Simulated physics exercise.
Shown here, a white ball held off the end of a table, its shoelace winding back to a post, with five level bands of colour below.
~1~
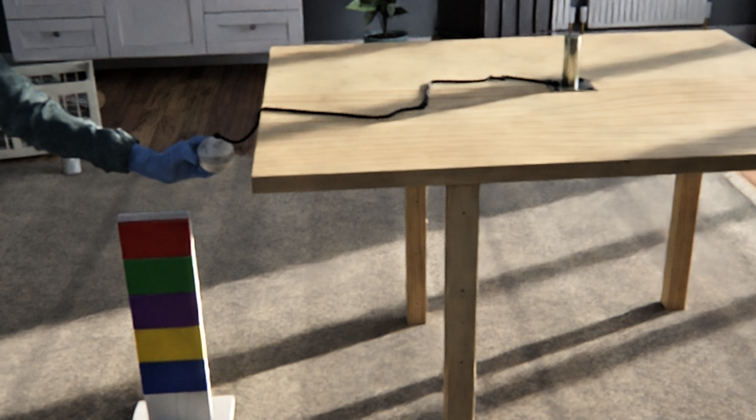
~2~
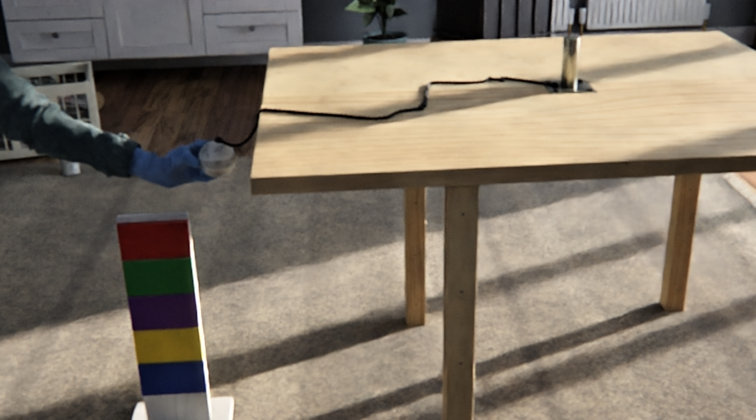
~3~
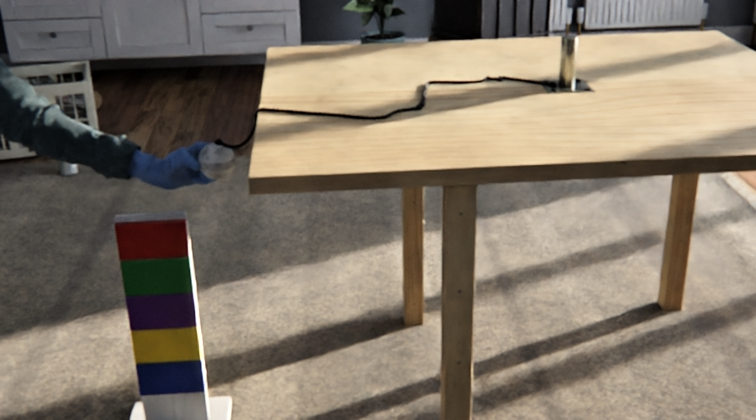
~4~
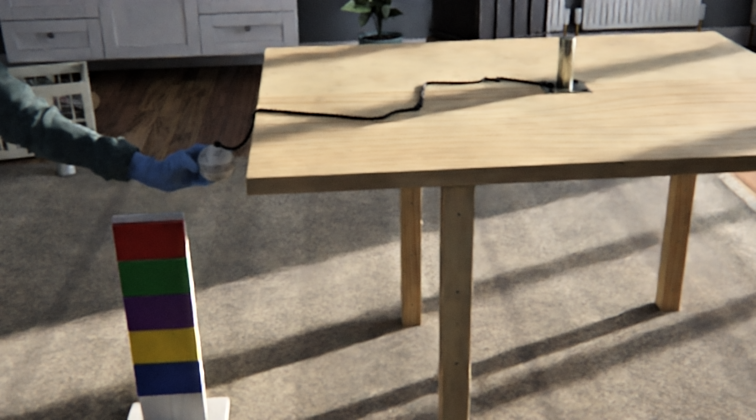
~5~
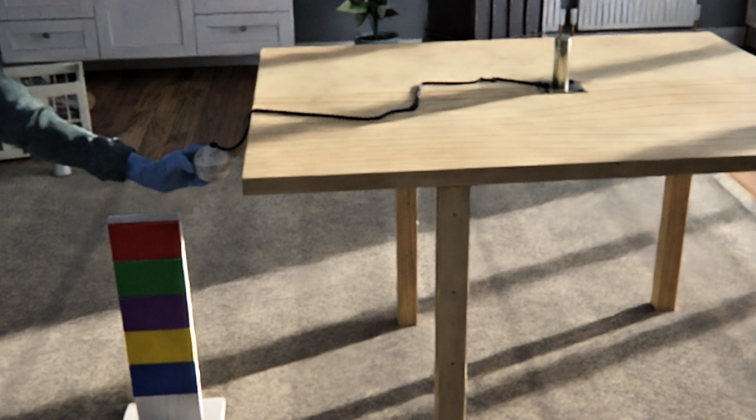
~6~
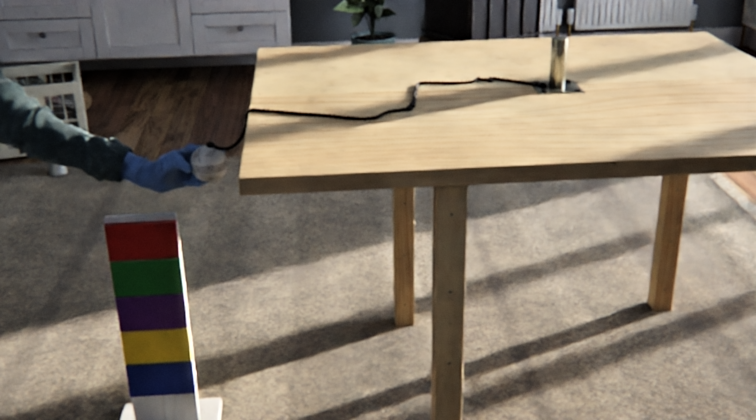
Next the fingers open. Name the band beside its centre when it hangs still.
At purple.
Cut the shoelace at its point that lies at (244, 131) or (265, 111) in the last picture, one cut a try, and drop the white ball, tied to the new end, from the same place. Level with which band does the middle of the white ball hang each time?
Taking them in turn: Green; red.
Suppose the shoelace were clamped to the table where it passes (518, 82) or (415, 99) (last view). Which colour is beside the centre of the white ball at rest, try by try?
Taking them in turn: Purple; red.
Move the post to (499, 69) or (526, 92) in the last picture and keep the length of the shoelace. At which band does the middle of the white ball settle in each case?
It would be yellow; yellow.
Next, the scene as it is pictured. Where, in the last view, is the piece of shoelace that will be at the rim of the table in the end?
Near (379, 116).
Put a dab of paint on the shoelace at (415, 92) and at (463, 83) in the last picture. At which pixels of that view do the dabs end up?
About (353, 98), and the other about (429, 93).
Early on, ball near (301, 280); level with purple.
Midway, ball near (250, 300); level with purple.
Finally, ball near (259, 303); level with purple. Its centre hangs level with the purple band.
